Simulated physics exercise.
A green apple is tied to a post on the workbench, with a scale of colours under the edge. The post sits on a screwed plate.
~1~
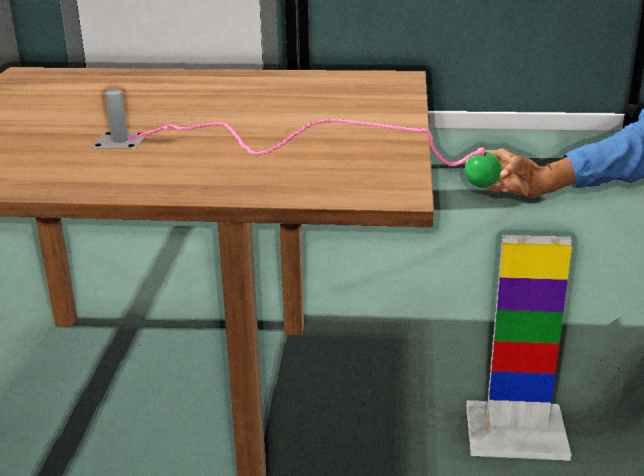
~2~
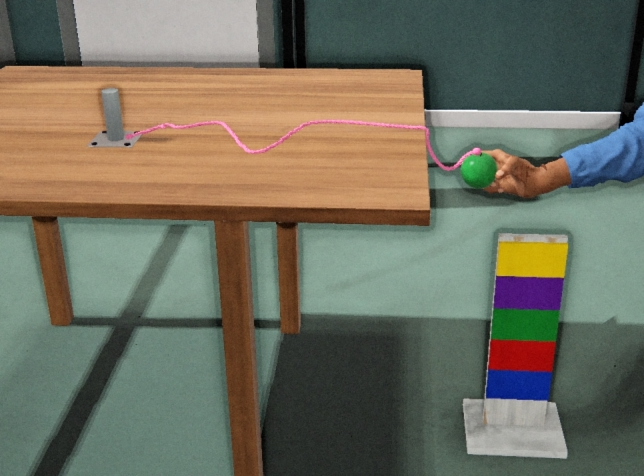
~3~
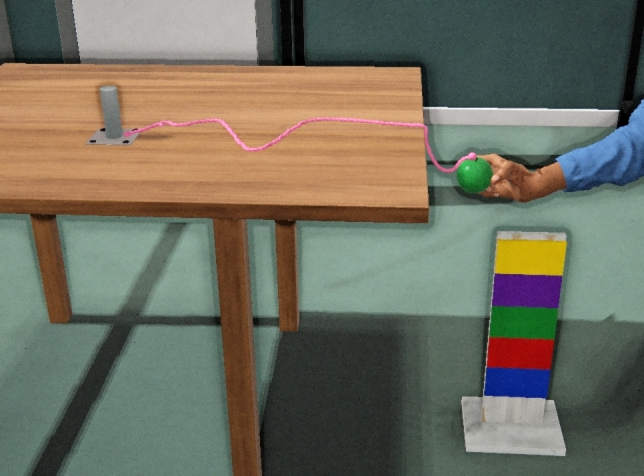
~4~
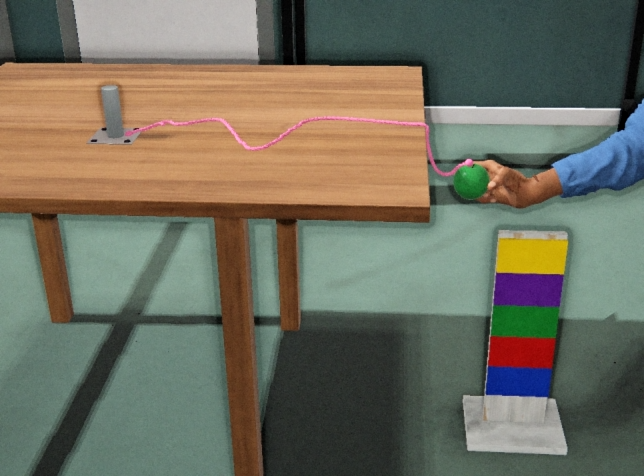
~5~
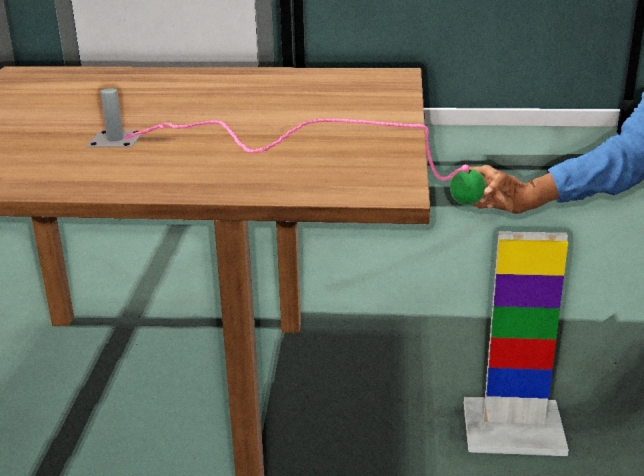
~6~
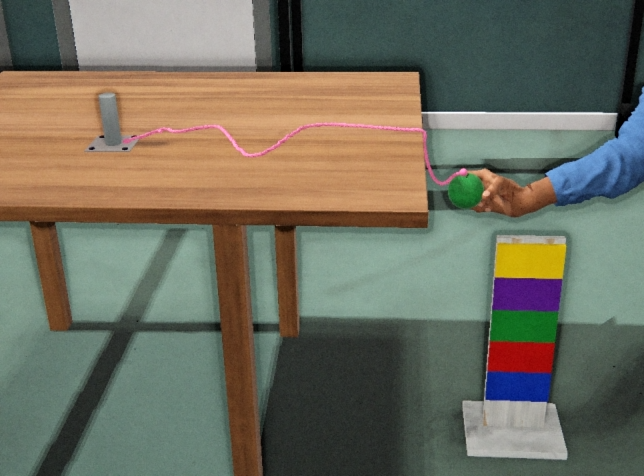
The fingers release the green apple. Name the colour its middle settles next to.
Its middle settles next to red.
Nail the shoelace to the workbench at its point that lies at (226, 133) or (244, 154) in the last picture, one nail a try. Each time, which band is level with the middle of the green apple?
Note: Try 1 green; try 2 purple.
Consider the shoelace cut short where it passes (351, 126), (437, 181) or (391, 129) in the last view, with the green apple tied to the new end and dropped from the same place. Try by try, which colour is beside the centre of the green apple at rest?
Result per try - none, it hangs higher; green; yellow.
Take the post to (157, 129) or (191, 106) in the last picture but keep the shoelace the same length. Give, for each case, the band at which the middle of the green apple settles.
In turn, blue and then blue.
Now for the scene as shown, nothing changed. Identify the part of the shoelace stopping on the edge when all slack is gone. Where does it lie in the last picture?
About (294, 133).
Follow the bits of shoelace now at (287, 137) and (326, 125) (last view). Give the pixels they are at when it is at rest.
I'd put the first at about (411, 139) and the other at about (423, 184).
Early on, apple near (454, 353); level with red.
Midway, apple near (385, 347); level with red.
Near the end, apple near (434, 355); level with red.
Finally, apple near (413, 357); level with red. Its middle rests at the red band.
